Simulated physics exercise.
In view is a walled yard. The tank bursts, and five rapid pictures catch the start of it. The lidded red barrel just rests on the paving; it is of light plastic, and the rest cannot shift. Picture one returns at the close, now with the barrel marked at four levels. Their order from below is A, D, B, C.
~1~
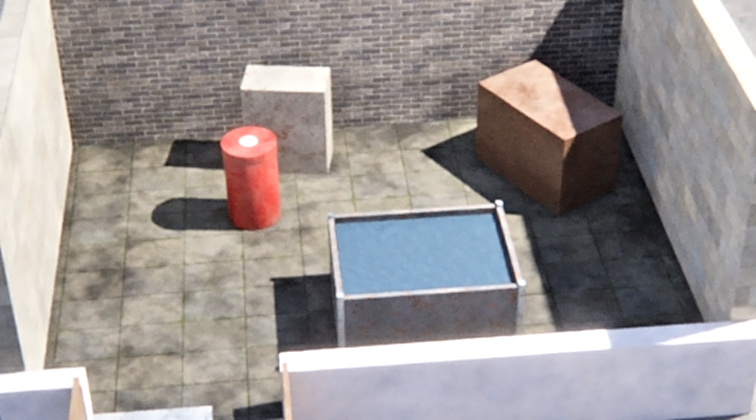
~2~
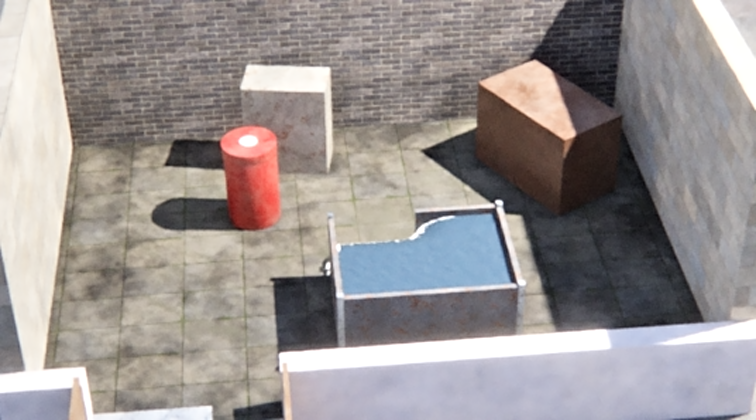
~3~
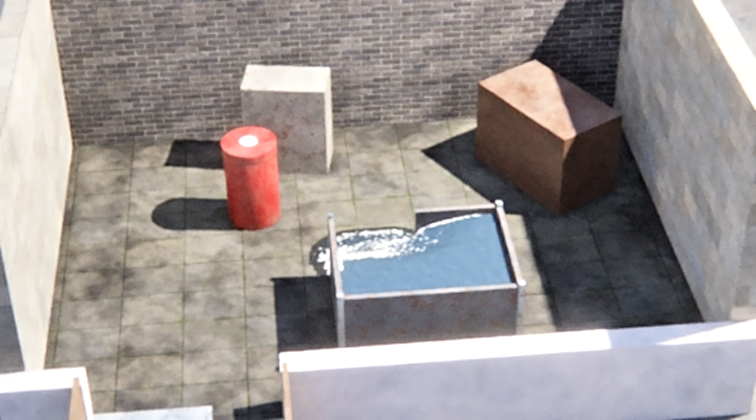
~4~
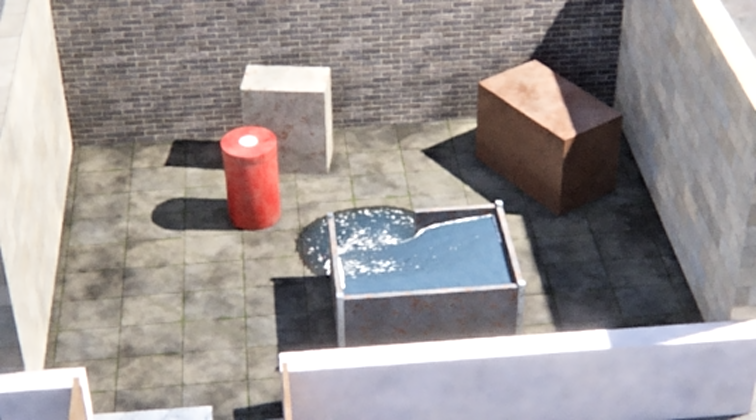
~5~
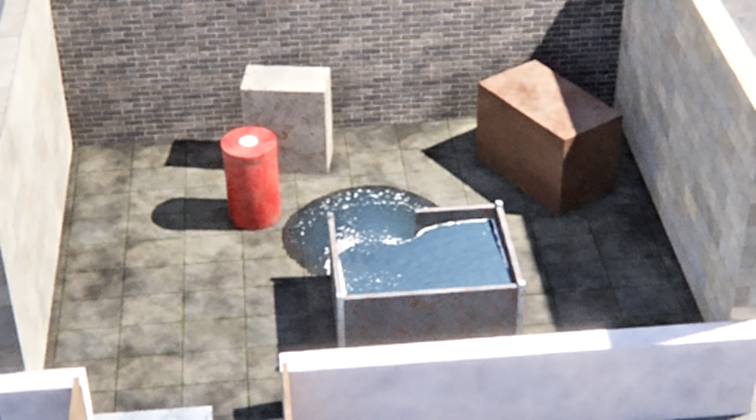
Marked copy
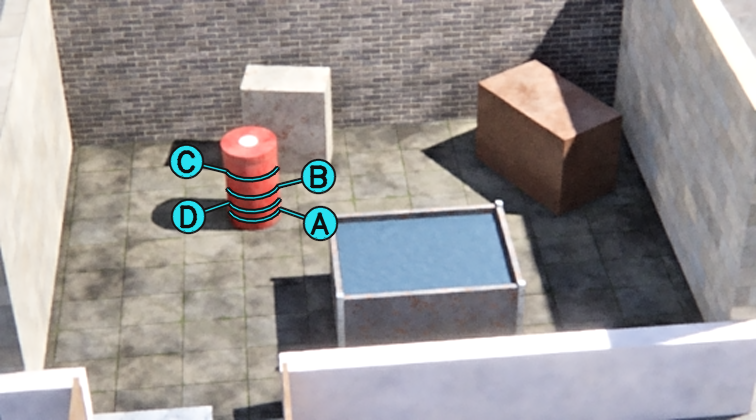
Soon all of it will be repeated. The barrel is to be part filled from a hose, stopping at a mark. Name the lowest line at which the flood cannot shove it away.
It is D.
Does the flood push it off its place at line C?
No, not at all.
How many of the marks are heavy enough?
Three.
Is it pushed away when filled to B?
No.
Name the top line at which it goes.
The answer is A.
In cyan, A at (255, 221); B at (253, 197); C at (252, 179); D at (254, 211); from the bottom up A, D, B, C.
With A, it is pushed about its own width away.
With B, it does not move.
With C, it does not move.
With D, it does not move.
